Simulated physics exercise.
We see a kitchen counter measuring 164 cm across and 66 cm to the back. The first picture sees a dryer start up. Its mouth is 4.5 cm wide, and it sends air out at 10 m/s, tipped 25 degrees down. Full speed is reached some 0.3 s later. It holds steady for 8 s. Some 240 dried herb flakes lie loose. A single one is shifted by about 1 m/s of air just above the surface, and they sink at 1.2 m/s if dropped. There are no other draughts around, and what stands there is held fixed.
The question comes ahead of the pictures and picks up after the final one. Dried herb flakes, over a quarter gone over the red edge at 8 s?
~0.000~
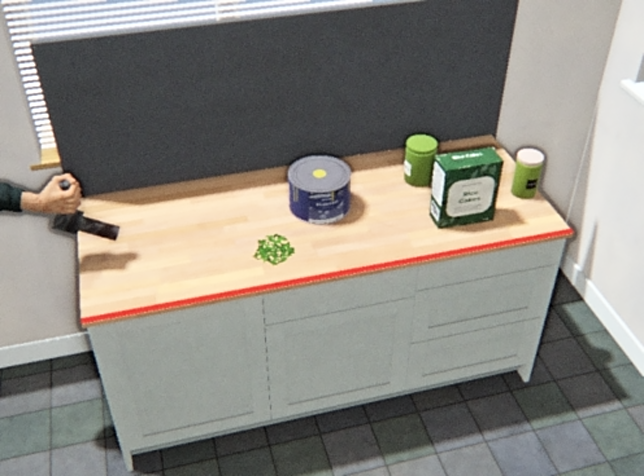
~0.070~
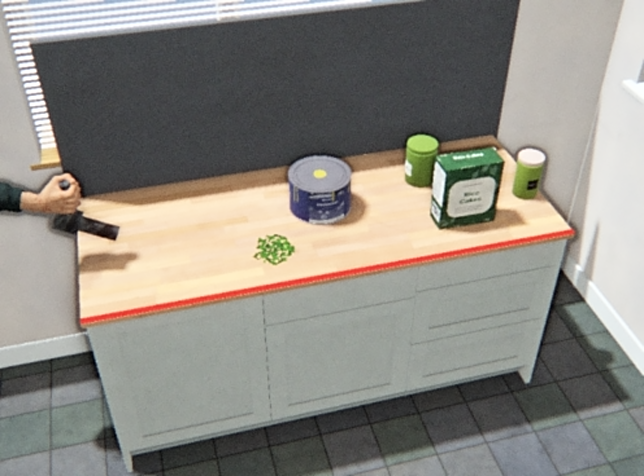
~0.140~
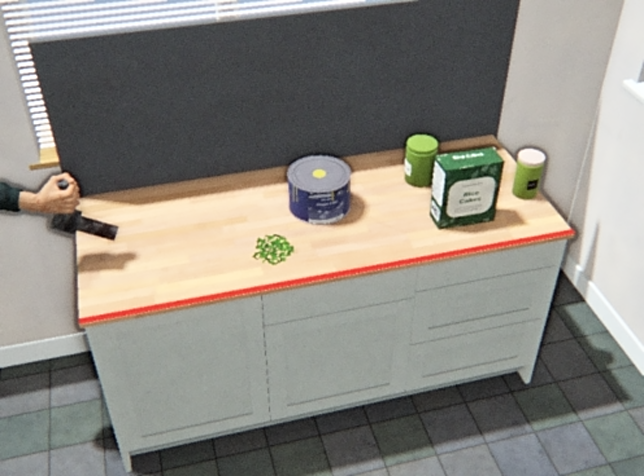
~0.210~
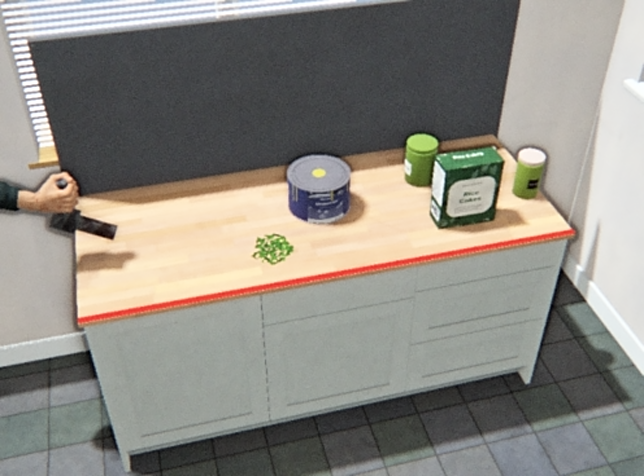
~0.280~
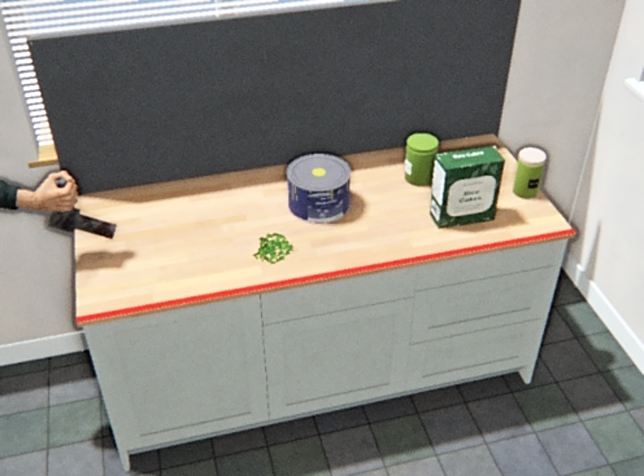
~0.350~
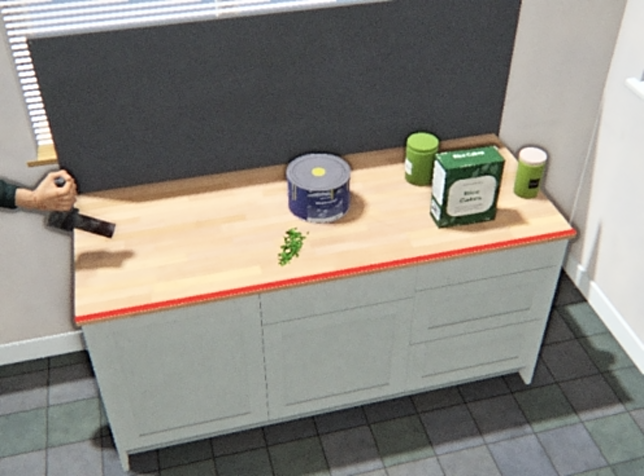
Over a quarter gone: Yes.
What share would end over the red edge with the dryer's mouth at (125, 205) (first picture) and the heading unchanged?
Estimate: About 100 %.
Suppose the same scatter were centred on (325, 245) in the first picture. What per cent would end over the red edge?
I'd expect around 70 percent of them to end up there.
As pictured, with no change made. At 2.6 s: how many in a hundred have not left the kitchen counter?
It should be roughly 20 % by then.
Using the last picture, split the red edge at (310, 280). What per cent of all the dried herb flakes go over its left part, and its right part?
0 % left and 70 % right.
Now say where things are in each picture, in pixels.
The middle of the dried herb flakes is near (274, 248), none has stirred yet and the mouth of the dryer is at (118, 234), in the first frame.
The middle of the dried herb flakes is near (274, 248), none has stirred yet and the red edge is centred on (345, 276), in the second frame.
The middle of the dried herb flakes is near (273, 248), none has stirred yet, the top of a large tin is at (319, 173) and the top of a jar is at (422, 143), in the third frame.
The middle of the dried herb flakes is near (273, 248) and none has stirred yet, in the fourth frame.
The middle of the dried herb flakes is near (272, 247) and about 1 % have left their places, in the fifth frame.
The middle of the dried herb flakes is near (292, 248), the farthest in sight from the dryer is at (308, 233) and about 85 % have left their places, in the sixth frame.
After 1.6 s, 21 % are on the move or not yet settled, 74 % are over the red edge; the middle of those still in play is near (431, 219).
After 2.6 s, 16 % are on the move or not yet settled, 74 % are over the red edge; the middle of those still in play is near (435, 188).
After 4.4 s, 13 % are on the move or not yet settled, 74 % are over the red edge.
After 8.0 s, at the end, 74 % are over the red edge.
